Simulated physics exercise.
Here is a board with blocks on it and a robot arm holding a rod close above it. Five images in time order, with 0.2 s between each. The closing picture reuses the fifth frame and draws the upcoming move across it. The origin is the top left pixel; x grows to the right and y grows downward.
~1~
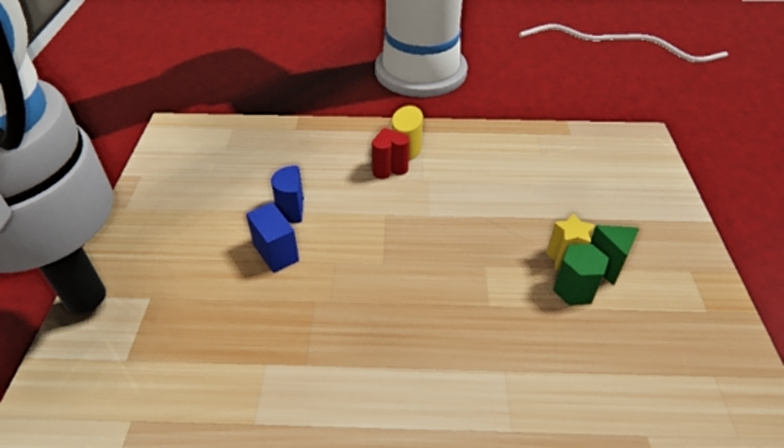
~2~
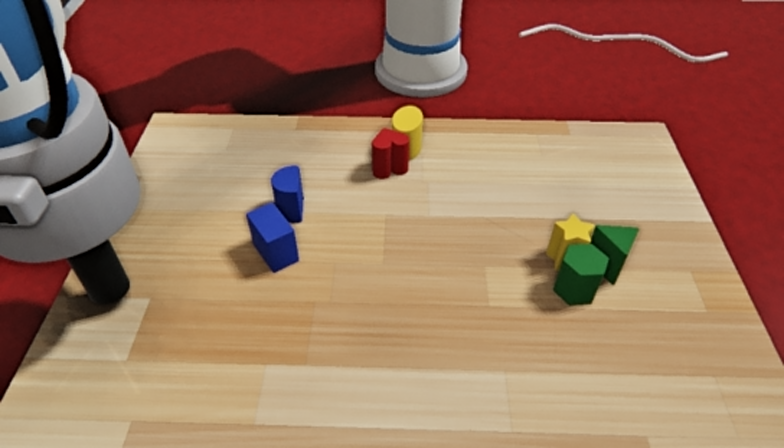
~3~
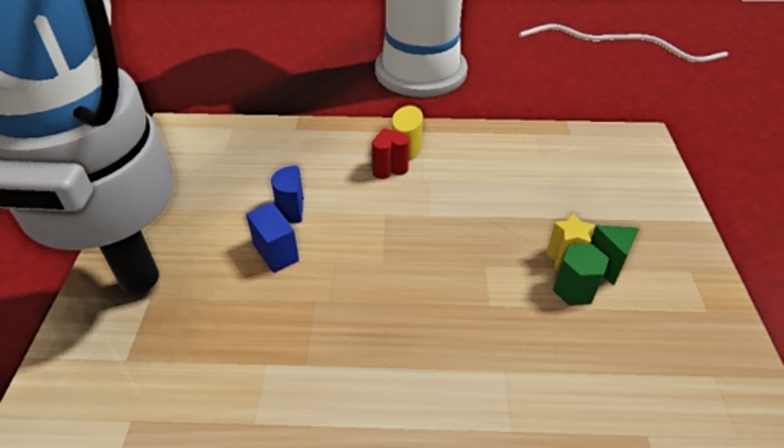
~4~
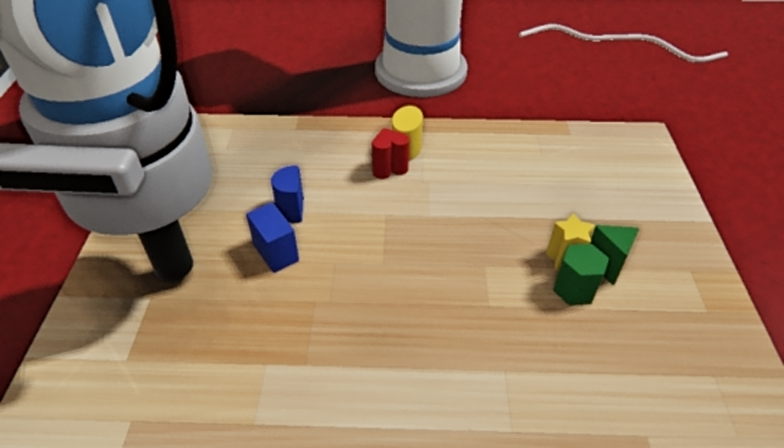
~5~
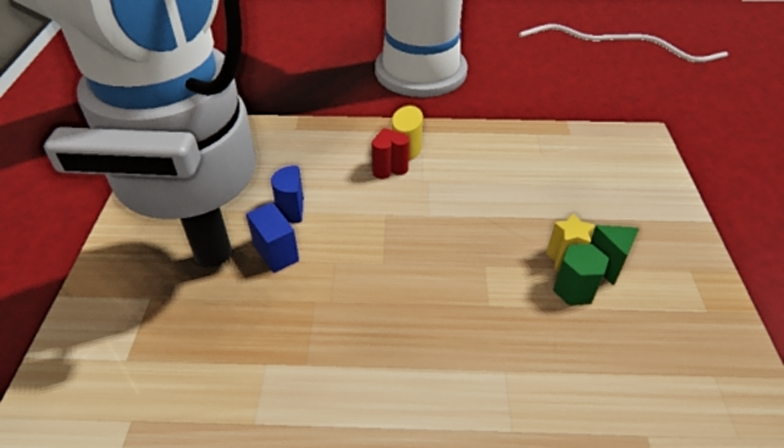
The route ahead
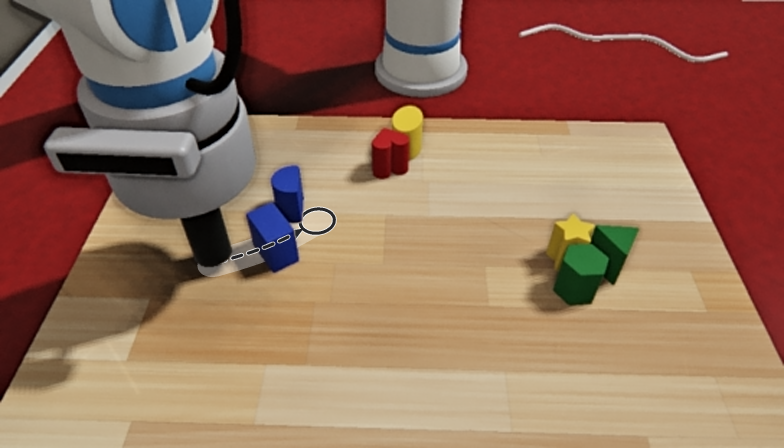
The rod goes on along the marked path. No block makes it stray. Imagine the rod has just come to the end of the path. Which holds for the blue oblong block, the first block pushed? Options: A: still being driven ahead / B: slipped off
B - slipped off.
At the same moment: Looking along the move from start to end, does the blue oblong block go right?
That would be a yes.
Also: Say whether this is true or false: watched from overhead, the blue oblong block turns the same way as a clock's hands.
That claim is true.
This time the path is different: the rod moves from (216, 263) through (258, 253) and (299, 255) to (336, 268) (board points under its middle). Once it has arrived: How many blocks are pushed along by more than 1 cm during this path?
That's one.
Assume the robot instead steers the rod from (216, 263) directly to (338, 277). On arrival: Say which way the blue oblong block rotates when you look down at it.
Its rotation is counterclockwise.
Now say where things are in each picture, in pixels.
In the first picture, rod tip (86, 298); block tops, blue oblong block (270, 221); blue half-round block (286, 178).
In the second picture, rod (110, 289); blocks unchanged.
In the third picture, rod (140, 279); blocks unchanged.
In the fourth picture, rod (175, 267); blocks unchanged.
In the fifth picture, rod (213, 253); blue oblong block (270, 221); blue half-round block (286, 178).
Path on the board, from (216, 263) over (271, 245) to (317, 221).
What follows on the original path. One third of the way, rod (252, 242); blue oblong block (282, 220), turned 20° clockwise.
Two thirds of the way, rod (286, 228); blue oblong block (311, 218), turned 75° clockwise.
At the end, rod (316, 212); blue oblong block (315, 218), turned 80° clockwise; blue half-round block (294, 171), turned 50° anticlockwise.
